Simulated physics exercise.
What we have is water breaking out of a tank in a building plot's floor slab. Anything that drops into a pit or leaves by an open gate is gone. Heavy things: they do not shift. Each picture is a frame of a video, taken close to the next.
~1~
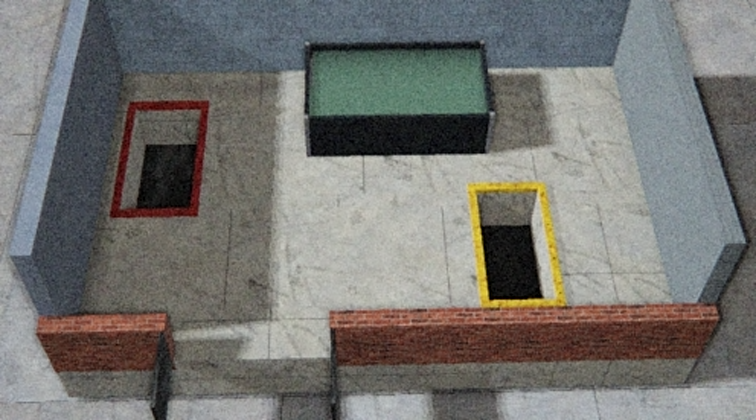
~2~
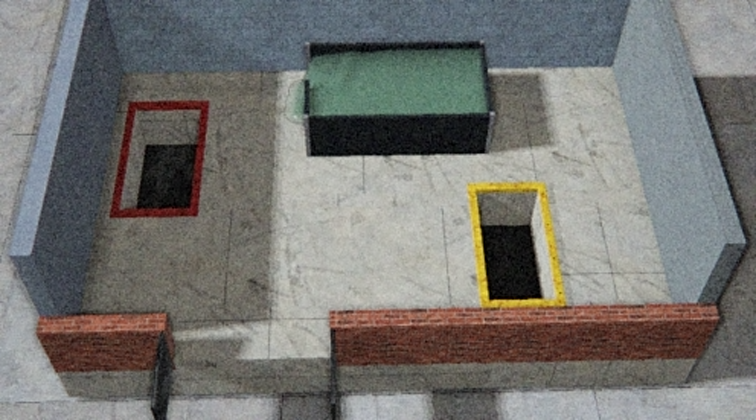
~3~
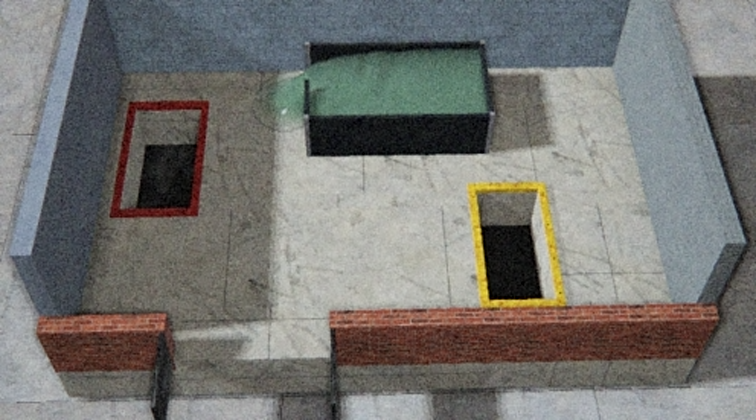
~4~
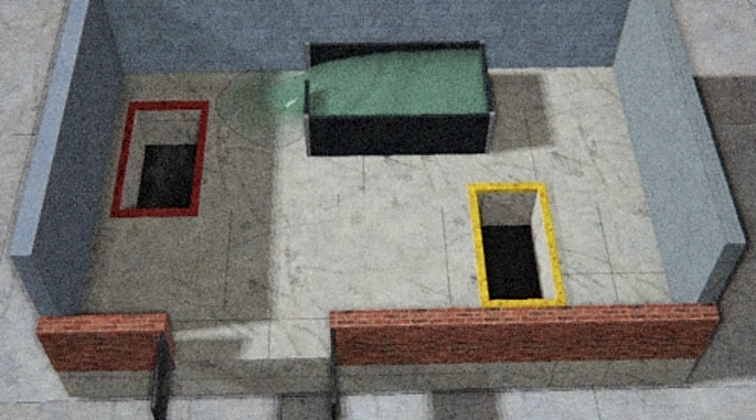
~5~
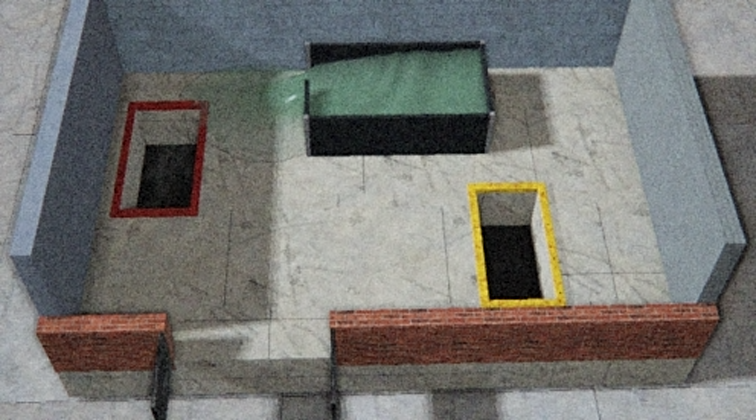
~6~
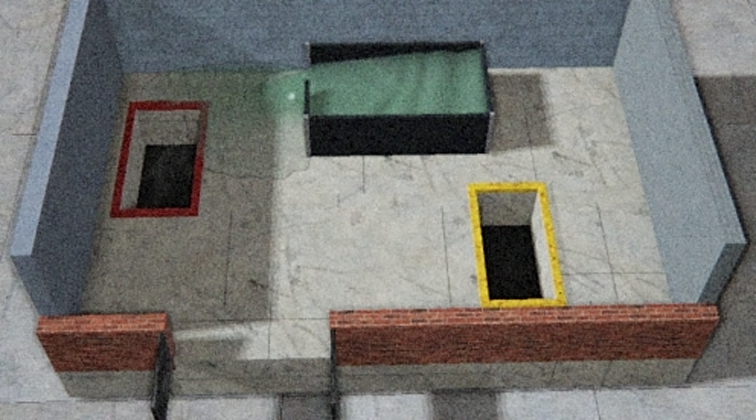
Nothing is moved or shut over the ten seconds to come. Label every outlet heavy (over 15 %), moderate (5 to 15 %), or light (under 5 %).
Labels: Gate - light, red pit - heavy, yellow pit - light.
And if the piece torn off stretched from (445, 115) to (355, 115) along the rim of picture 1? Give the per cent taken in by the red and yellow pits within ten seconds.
Approximately, red takes 4 % and yellow takes 15 %.
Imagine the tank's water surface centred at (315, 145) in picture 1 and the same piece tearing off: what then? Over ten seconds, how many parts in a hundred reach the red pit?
I'd put the red pit at 70 % of the whole.
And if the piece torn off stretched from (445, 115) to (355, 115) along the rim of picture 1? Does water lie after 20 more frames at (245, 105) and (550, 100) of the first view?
In the order asked: Out of reach, out of reach.
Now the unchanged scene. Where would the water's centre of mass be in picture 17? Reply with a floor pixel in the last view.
The water's middle lies around (339, 117).
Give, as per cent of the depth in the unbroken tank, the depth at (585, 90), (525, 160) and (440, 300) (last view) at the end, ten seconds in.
Going place by place: 2 %, 0 % and 2 %.
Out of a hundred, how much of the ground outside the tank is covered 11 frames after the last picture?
That comes to about 15 per cent.
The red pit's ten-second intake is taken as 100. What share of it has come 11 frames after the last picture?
About 20 %.
A moment on, water covers 15 % of the floor; the gate 0 %, the red pit 4 %, the yellow pit 0 %.
Next, water covers 15 % of the floor; the gate 0 %, the red pit 12 %, the yellow pit 0 %.
Then, water covers 25 % of the floor; the gate 0 %, the red pit 26 %, the yellow pit 0 %.
Later, water covers 35 % of the floor; the gate 1 %, the red pit 44 %, the yellow pit 0 %.
In the end, water covers 55 % of the floor; the gate 1 %, the red pit 55 %, the yellow pit 0 %.
